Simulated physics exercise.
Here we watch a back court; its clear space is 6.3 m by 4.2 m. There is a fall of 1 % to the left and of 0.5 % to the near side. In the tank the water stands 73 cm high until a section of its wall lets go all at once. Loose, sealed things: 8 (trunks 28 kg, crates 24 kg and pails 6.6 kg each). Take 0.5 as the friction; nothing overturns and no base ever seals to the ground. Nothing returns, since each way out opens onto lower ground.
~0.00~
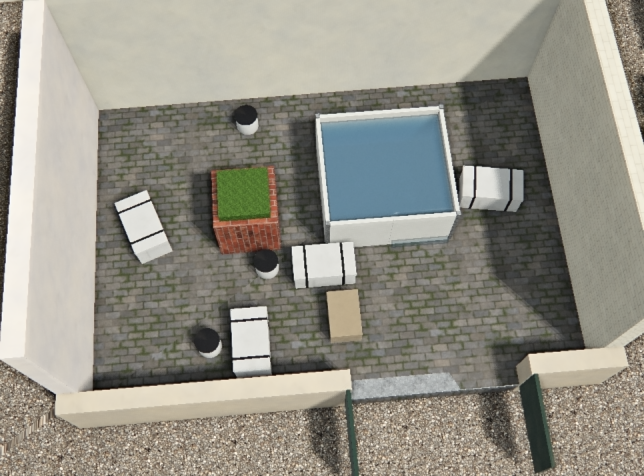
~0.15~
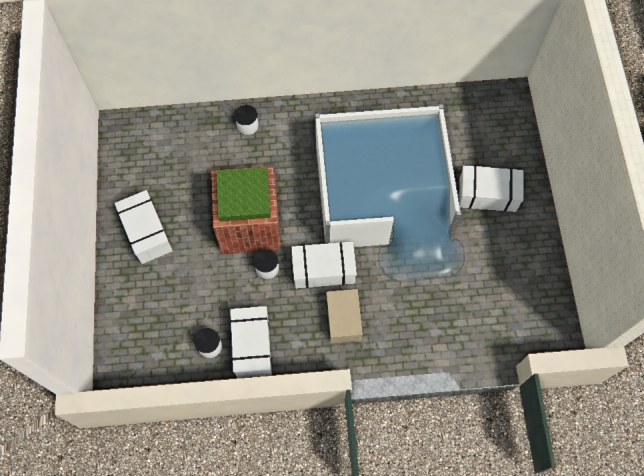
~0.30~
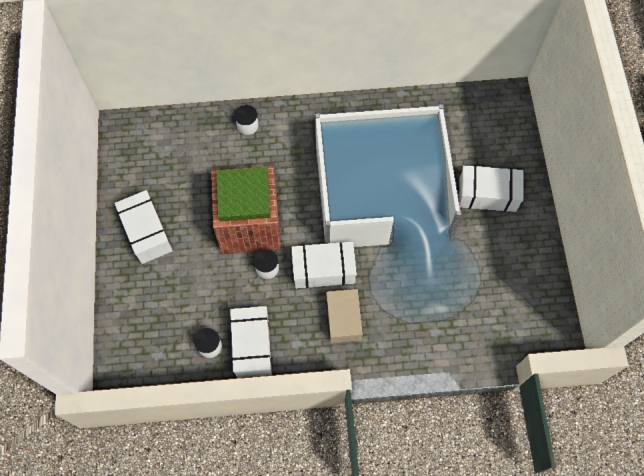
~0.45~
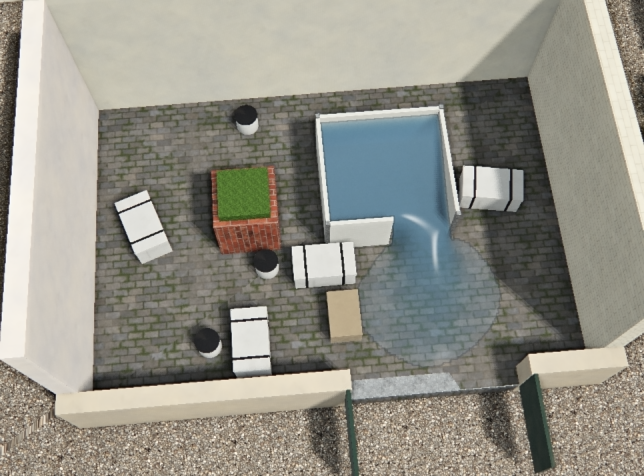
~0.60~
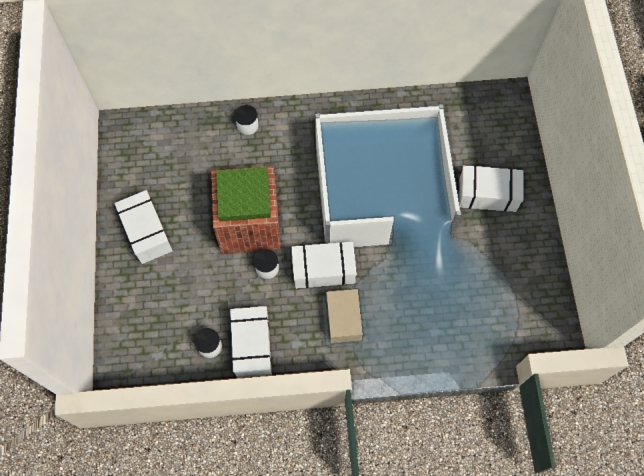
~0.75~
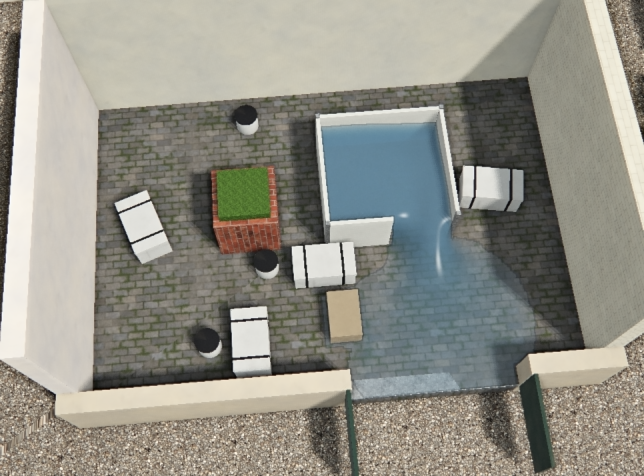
Walled courtyard seen from above, part of a raised pool's near wall opening and water spreading across paving to the gateway.
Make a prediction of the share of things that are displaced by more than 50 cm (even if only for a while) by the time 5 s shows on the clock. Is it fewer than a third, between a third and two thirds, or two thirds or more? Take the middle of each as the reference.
Fails to reach a third.
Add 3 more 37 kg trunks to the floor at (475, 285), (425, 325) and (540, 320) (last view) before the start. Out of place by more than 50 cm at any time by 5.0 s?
Going through them, I'd say exceeds it, exceeds it and finally falls short.
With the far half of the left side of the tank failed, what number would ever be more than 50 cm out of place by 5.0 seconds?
4.
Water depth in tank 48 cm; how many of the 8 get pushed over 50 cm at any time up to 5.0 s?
Then the count would be 0.
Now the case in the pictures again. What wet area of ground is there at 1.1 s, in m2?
Roughly 7.5 m2.
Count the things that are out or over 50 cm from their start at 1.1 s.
I make it 0 by then.
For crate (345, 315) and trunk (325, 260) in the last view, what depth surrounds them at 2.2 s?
First roughly 3 cm, second roughly 0 cm.
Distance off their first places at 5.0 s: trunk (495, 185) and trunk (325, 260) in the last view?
In turn: 0 cm, 0 cm.
After 1.1 s 0 of 8 are over 50 cm from their spots; 0 afloat.
After 2.2 s 0 of 8 are over 50 cm from their spots; 0 afloat.
After 3.5 s 0 of 8 are over 50 cm from their spots; 0 afloat.
After 5.0 s 0 of 8 are over 50 cm from their spots, and 0 have been at some point; 0 afloat.
